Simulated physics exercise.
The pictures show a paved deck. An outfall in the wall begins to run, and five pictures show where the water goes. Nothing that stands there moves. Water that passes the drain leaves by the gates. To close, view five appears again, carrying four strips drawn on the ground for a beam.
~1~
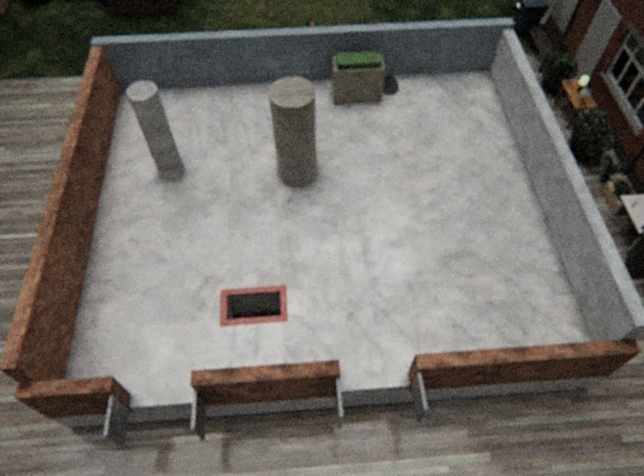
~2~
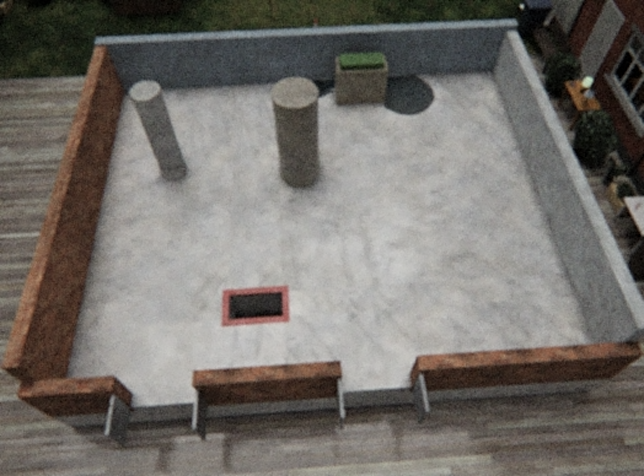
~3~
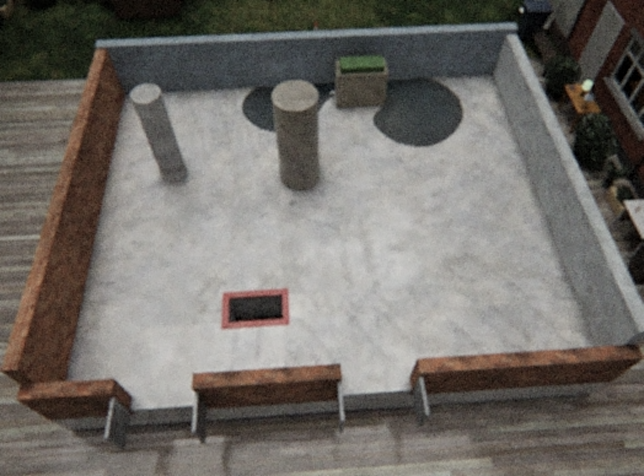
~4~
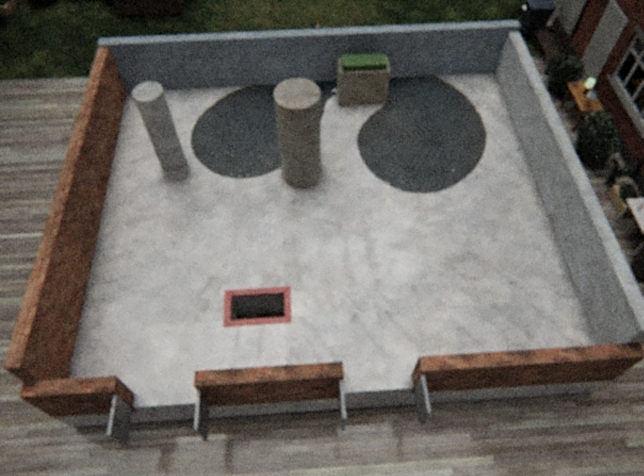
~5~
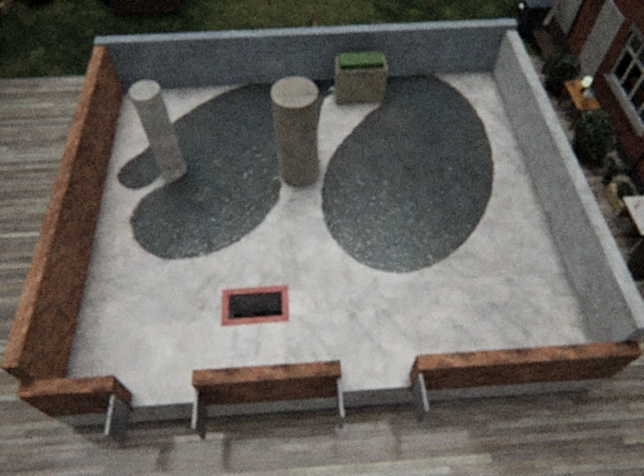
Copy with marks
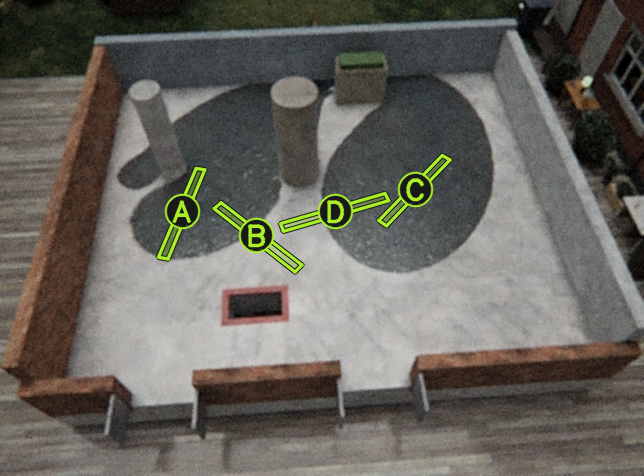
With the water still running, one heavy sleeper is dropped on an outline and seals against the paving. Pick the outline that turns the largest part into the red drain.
I would pick place C.
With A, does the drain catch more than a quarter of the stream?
No.
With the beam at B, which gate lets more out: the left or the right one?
More leaves on the left.
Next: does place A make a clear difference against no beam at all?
No, it changes little.
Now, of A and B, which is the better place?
The answer is A.
In lime, A from (163, 258) to (200, 169); B from (217, 205) to (298, 268); C from (382, 223) to (446, 157); D from (282, 227) to (386, 197).
If A is chosen, about 13 % of the stream goes into the red drain, about 87 % out by the gates.
If B is chosen, about 4 % of the stream goes into the red drain, about 95 % out by the gates.
If C is chosen, about 19 % of the stream goes into the red drain, about 81 % out by the gates.
If D is chosen, about 7 % of the stream goes into the red drain, about 93 % out by the gates.
